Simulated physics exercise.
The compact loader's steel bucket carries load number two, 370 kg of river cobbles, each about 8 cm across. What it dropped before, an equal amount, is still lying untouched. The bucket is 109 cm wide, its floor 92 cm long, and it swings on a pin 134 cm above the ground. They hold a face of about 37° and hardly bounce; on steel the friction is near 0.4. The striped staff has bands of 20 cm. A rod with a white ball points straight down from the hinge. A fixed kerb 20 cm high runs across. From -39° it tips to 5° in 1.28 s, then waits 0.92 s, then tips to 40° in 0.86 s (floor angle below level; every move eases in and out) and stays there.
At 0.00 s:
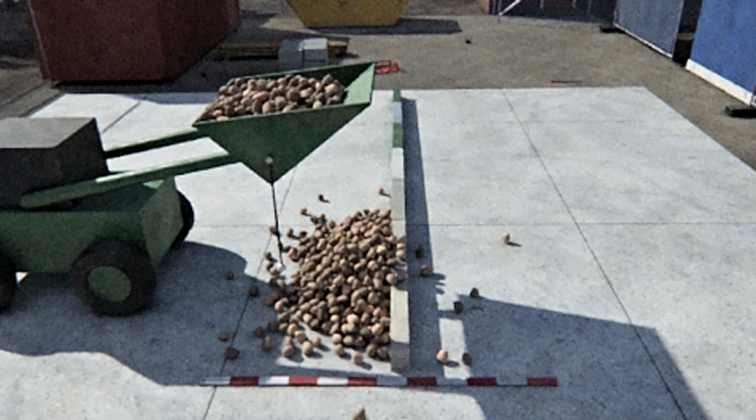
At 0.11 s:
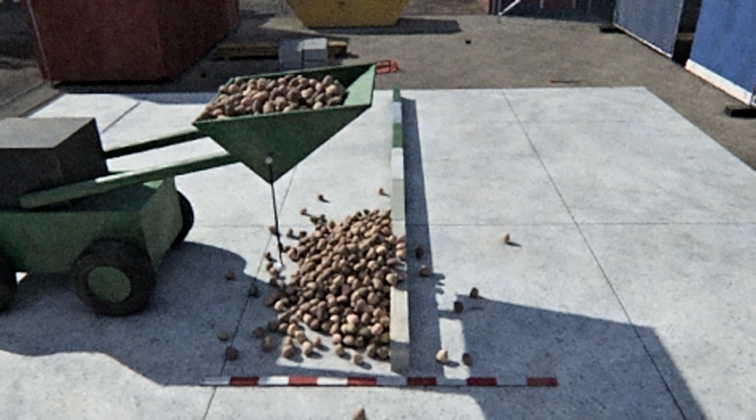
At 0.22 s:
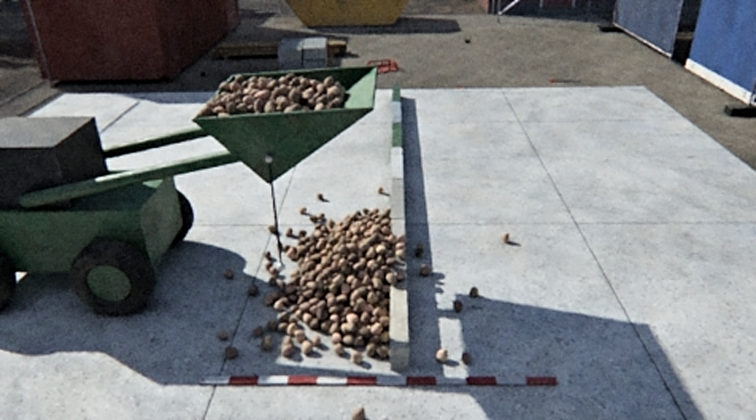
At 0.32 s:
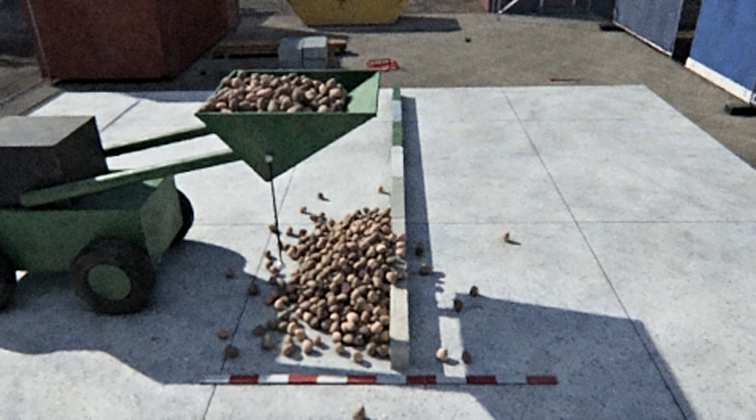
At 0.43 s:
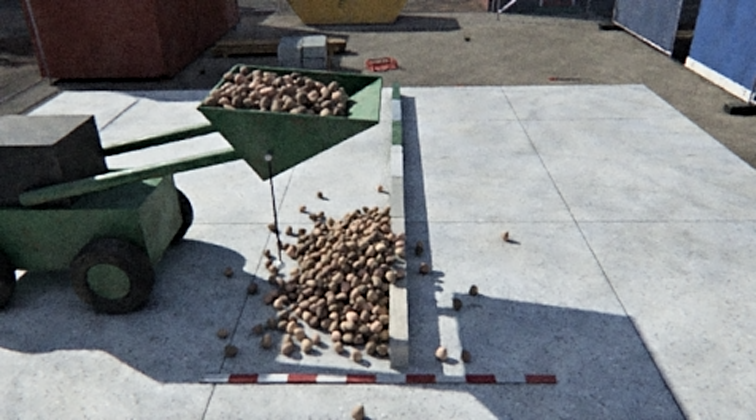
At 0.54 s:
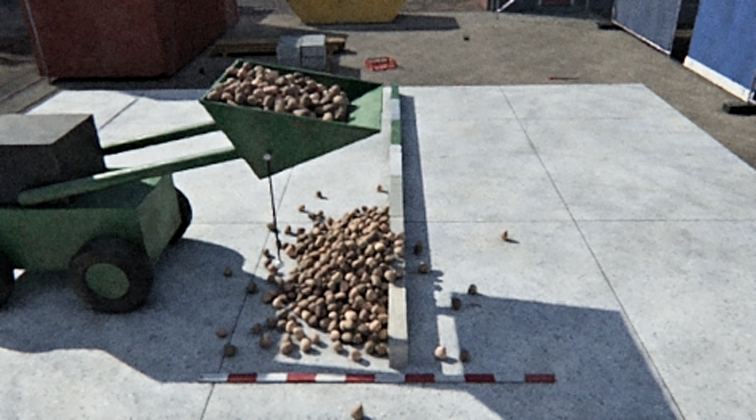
The video shows a green loader on pale paving holding a bucket of rounded brown stones above a pile resting against a low kerb. The raised bucket slowly tilts slightly downward to the right, its stones shifting a little inside.
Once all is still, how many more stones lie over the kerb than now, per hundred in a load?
About 68 per cent.
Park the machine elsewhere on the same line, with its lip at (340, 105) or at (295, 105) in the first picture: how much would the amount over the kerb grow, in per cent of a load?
About 35 and 0 per cent.
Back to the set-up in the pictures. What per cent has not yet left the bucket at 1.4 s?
Roughly 100 per cent is still inside.
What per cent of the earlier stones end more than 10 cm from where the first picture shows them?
About 5 per cent.
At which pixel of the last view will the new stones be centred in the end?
Around (429, 261).
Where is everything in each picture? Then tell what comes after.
In the first frame, the bucket is at -39°, its lip at (371, 104); the top of the load is at (285, 84). The earlier load is highest near (367, 242), 29 cm above ground level, 98 % on this side of the kerb, 2 % over the kerb.
In the second frame, lip at (371, 105), floor tilted -38°, highest stones at (279, 85); the stones move at 0.1 m/s on average.
In the third frame, lip at (373, 109), floor tilted -36°, highest stones at (256, 84); the stones move at 0.1 m/s on average.
In the fourth frame, the bucket is at -32°, its lip at (376, 115); the top of the load is at (253, 82); the stones move at 0.2 m/s on average.
In the fifth frame, the bucket is at -27°, its lip at (379, 122); the top of the load is at (252, 79); the stones move at 0.2 m/s on average.
In the sixth frame, the bucket is at -22°, its lip at (381, 131); the top of the load is at (246, 75); the stones move at 0.2 m/s on average.
After 1.0 s the floor is at -2°; in per cent of one load, 100 in the bucket, 98 on this side of the kerb, 2 over the kerb; the foremost stones are at (450, 282).
After 1.4 s the floor is at 5°; in per cent of one load, 100 in the bucket, 98 on this side of the kerb, 2 over the kerb; the foremost stones are at (450, 282).
After 3.5 s the floor is at 40°; in per cent of one load, 6 in the bucket, 152 on this side of the kerb, 42 over the kerb; the foremost stones are at (508, 250).
After 6.0 s the floor is at 40°; in per cent of one load, 0 in the bucket, 130 on this side of the kerb, 69 over the kerb; the foremost stones are at (611, 295). Net gain over the kerb, 68.
